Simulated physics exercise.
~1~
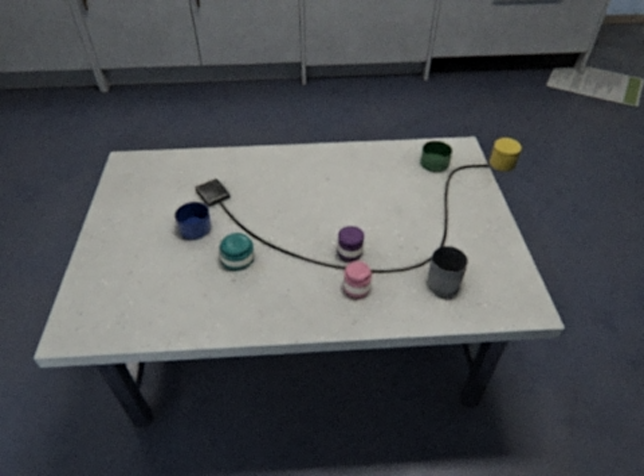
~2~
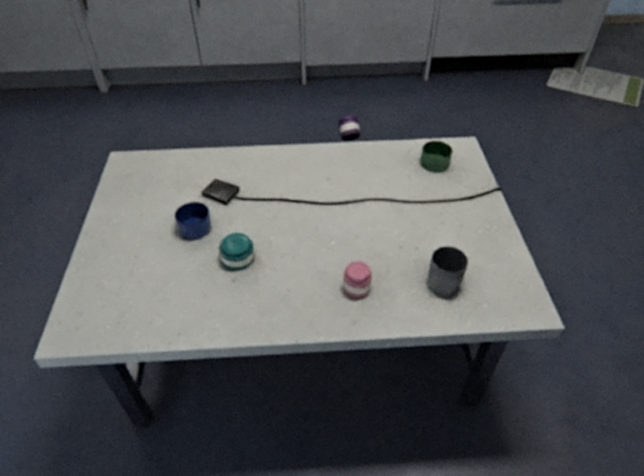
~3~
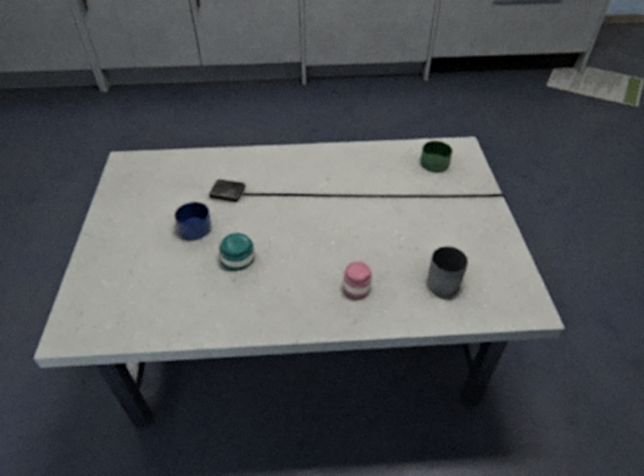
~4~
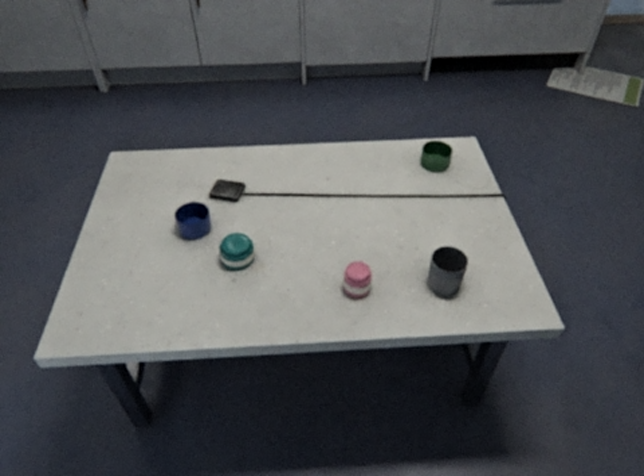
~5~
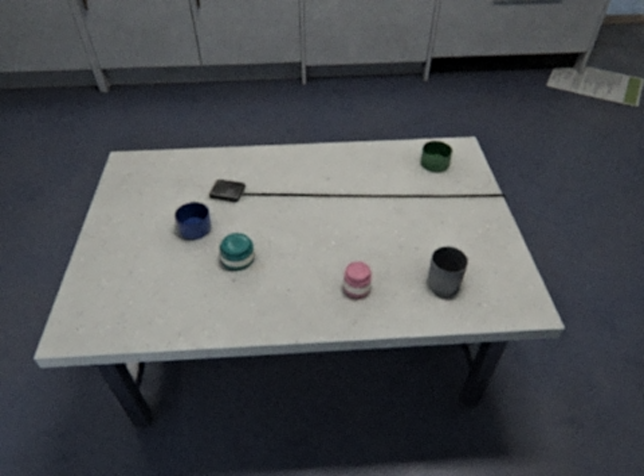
A yellow speaker sits at the right edge of a white table, joined by a dark cable that curves past a purple tin, a pink jar and a grey cup to a black phone at the left. The speaker drops out of sight past the edge, and the cable sweeps up into a nearly straight line. The purple tin tips and goes over the back edge, while the phone slides slightly right. The cable then lies taut and still across the table, with the teal jar, blue mug, green cup, pink jar and grey cup still in place.
